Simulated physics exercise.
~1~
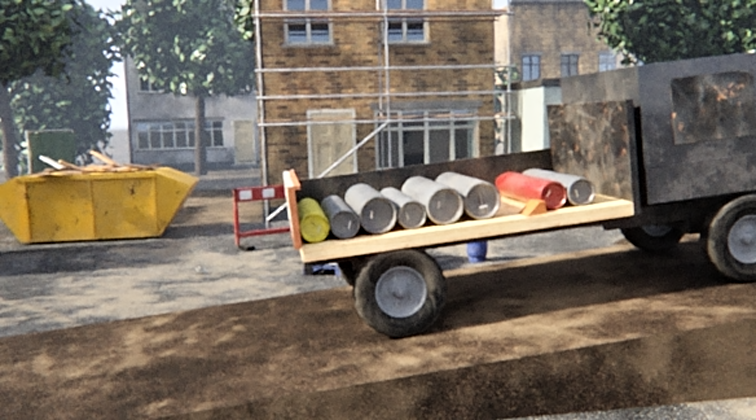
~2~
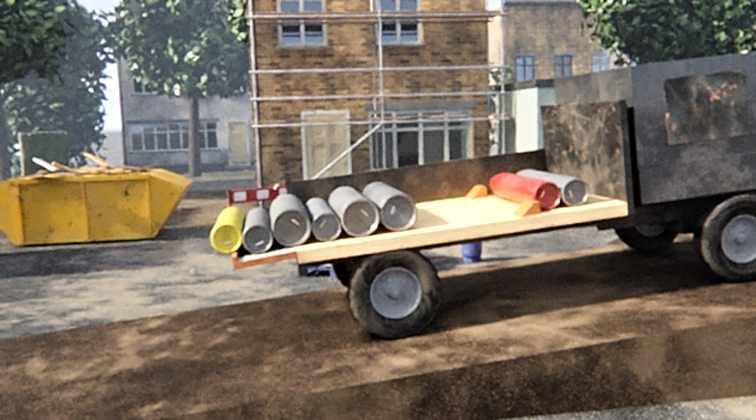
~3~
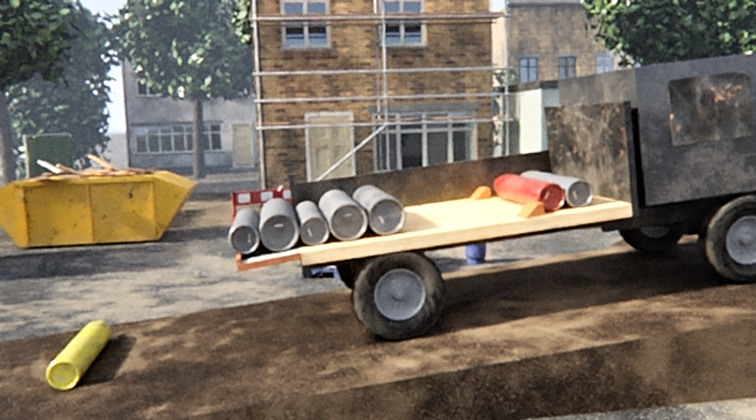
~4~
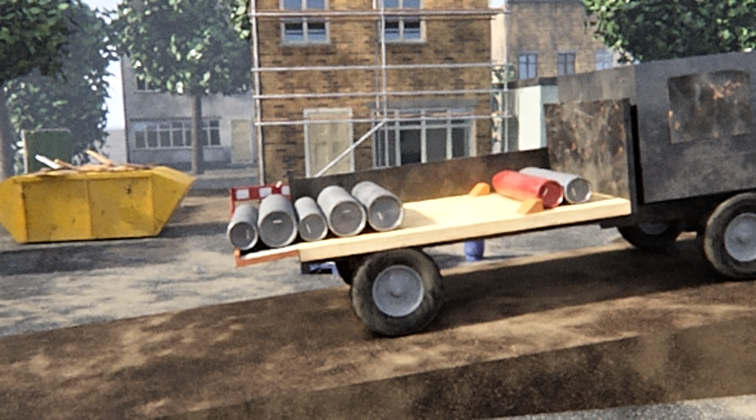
The clip shows a parked truck's sloping flatbed loaded with grey, red and yellow cylinders as its tailgate swings down and several roll left onto it. The yellow one drops to the ground and passes out of view, while the red stays on the bed.
